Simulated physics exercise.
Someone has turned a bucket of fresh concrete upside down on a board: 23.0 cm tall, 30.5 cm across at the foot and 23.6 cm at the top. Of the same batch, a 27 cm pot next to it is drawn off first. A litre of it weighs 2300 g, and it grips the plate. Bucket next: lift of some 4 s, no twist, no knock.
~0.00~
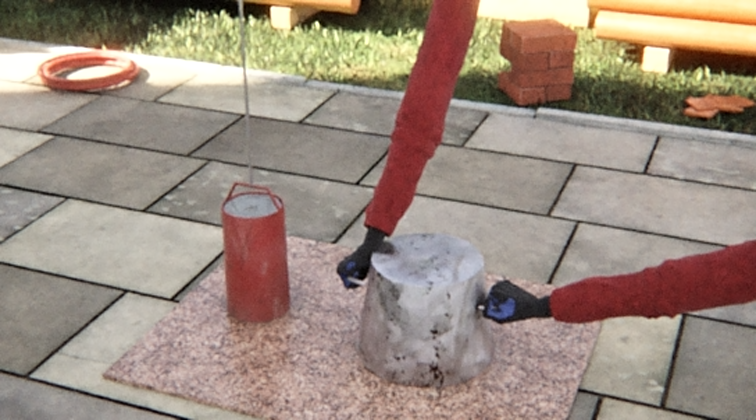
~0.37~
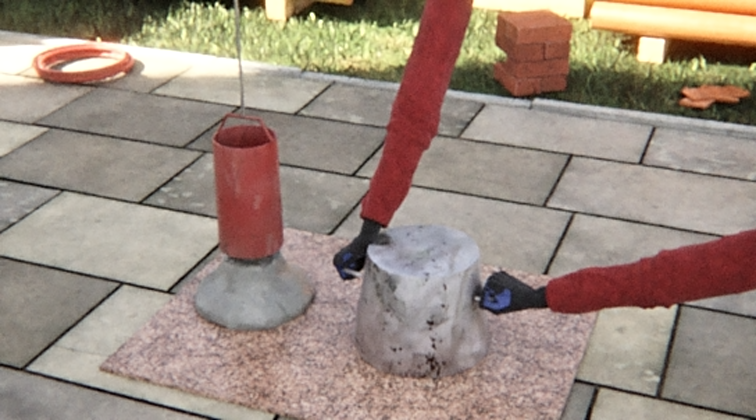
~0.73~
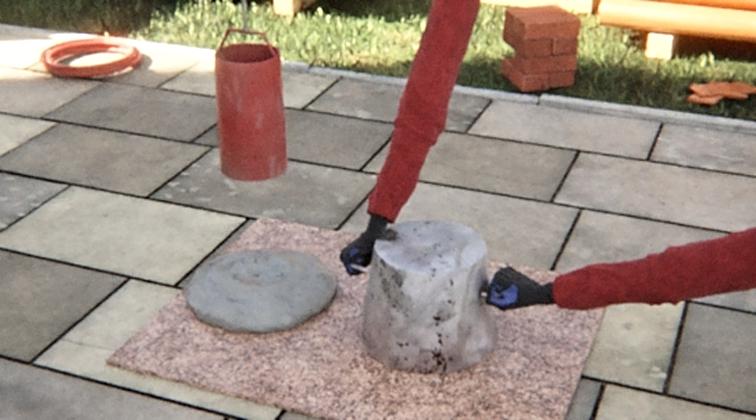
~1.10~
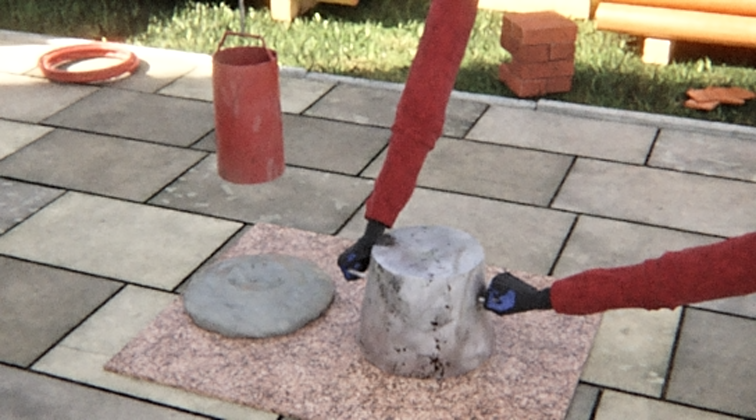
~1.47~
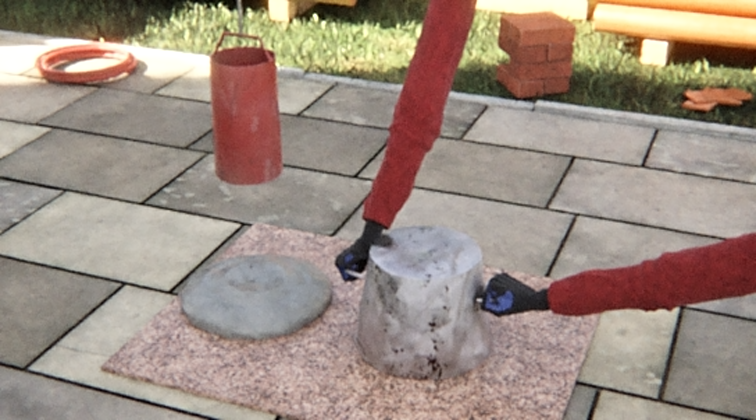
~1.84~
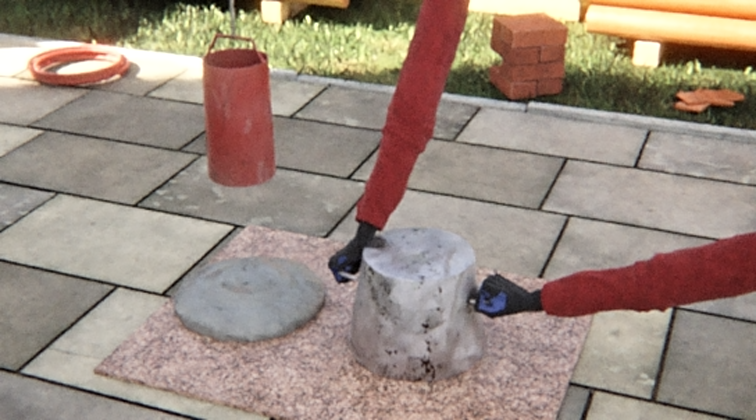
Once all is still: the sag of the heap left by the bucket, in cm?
Answer: Near 14 cm.
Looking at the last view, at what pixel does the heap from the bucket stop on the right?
Near (539, 348).
After 2.8 s, the bucket is up 5.1 cm; the fresh concrete has come down 5.6 cm to 17 cm and is 43 cm wide.
After 3.8 s, the bucket is up 14 cm; the fresh concrete has come down 14 cm to 9.5 cm and is 55 cm wide.
After 4.8 s, the bucket is up 23 cm; the fresh concrete has come down 14 cm to 9.5 cm and is 55 cm wide.
After 6.0 s, the bucket is clear; the fresh concrete has come down 14 cm to 9.4 cm and is 56 cm wide.
After 6.5 s, at rest, the bucket is clear; the fresh concrete has come down 14 cm to 9.4 cm and is 56 cm wide.
